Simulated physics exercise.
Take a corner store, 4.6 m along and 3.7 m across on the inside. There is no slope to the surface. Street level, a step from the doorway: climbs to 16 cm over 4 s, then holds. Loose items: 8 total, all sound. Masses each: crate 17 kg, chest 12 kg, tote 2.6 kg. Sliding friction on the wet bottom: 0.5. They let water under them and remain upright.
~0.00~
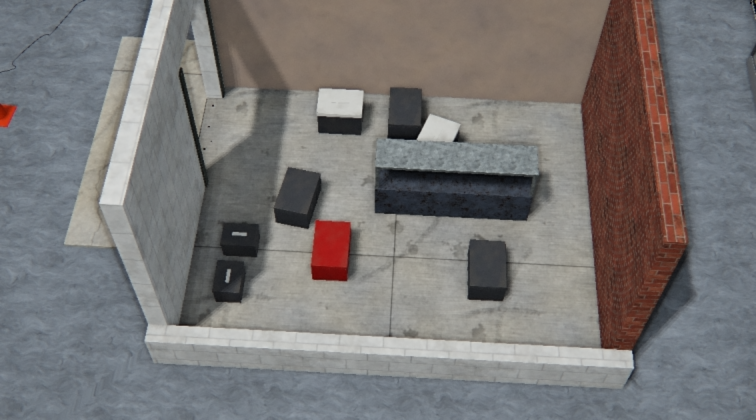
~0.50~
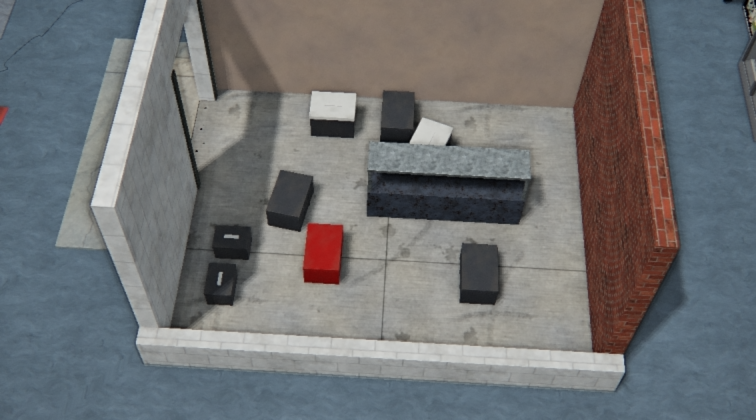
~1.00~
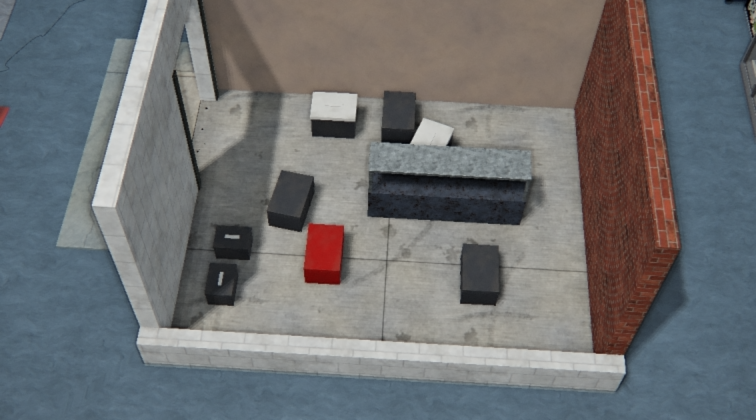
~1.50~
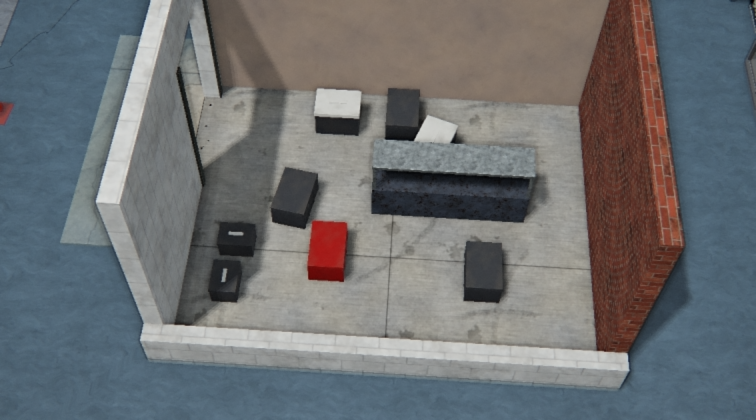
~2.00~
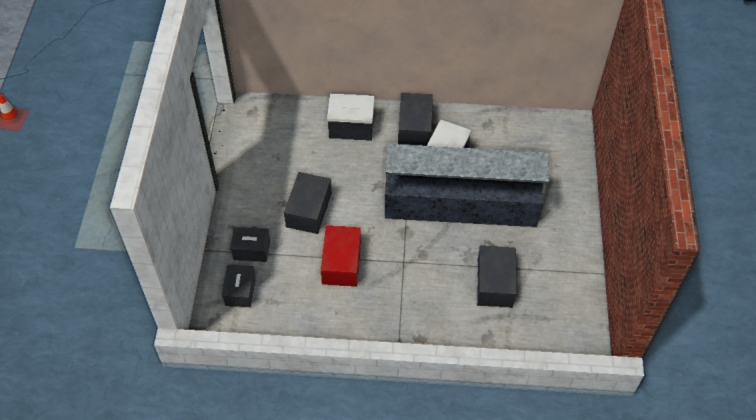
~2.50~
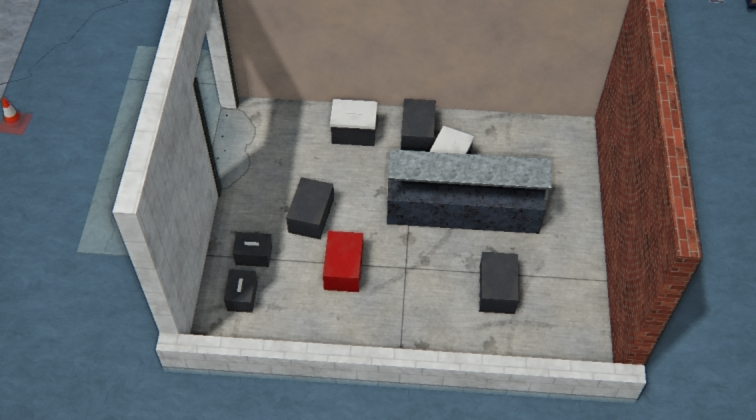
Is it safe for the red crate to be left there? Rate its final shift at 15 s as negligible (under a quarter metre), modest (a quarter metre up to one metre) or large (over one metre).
Negligible.
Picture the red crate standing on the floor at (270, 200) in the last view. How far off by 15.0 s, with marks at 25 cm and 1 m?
It stays put.
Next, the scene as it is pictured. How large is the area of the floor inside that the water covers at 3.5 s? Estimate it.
About 1.5 m2.
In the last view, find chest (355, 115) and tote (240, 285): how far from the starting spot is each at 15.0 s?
The first is 300 cm from its start, the second 100 cm.
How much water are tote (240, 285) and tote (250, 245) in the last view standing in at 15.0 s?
8 and 7 cm.
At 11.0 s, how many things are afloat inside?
The number is 4.
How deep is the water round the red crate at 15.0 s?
Close to 7 centimetres.
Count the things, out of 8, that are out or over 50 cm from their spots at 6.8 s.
3.
After 3.5 s the red crate is near (343, 254), 0.0 m from its start, aground; 0 afloat.
After 6.8 s the red crate is near (343, 254), 0.0 m from its start, aground; 1 afloat.
After 11.0 s the red crate is near (343, 254), 0.0 m from its start, aground; 4 afloat.
After 15.0 s the red crate is near (336, 255), 0.1 m from its start, aground; 6 afloat.
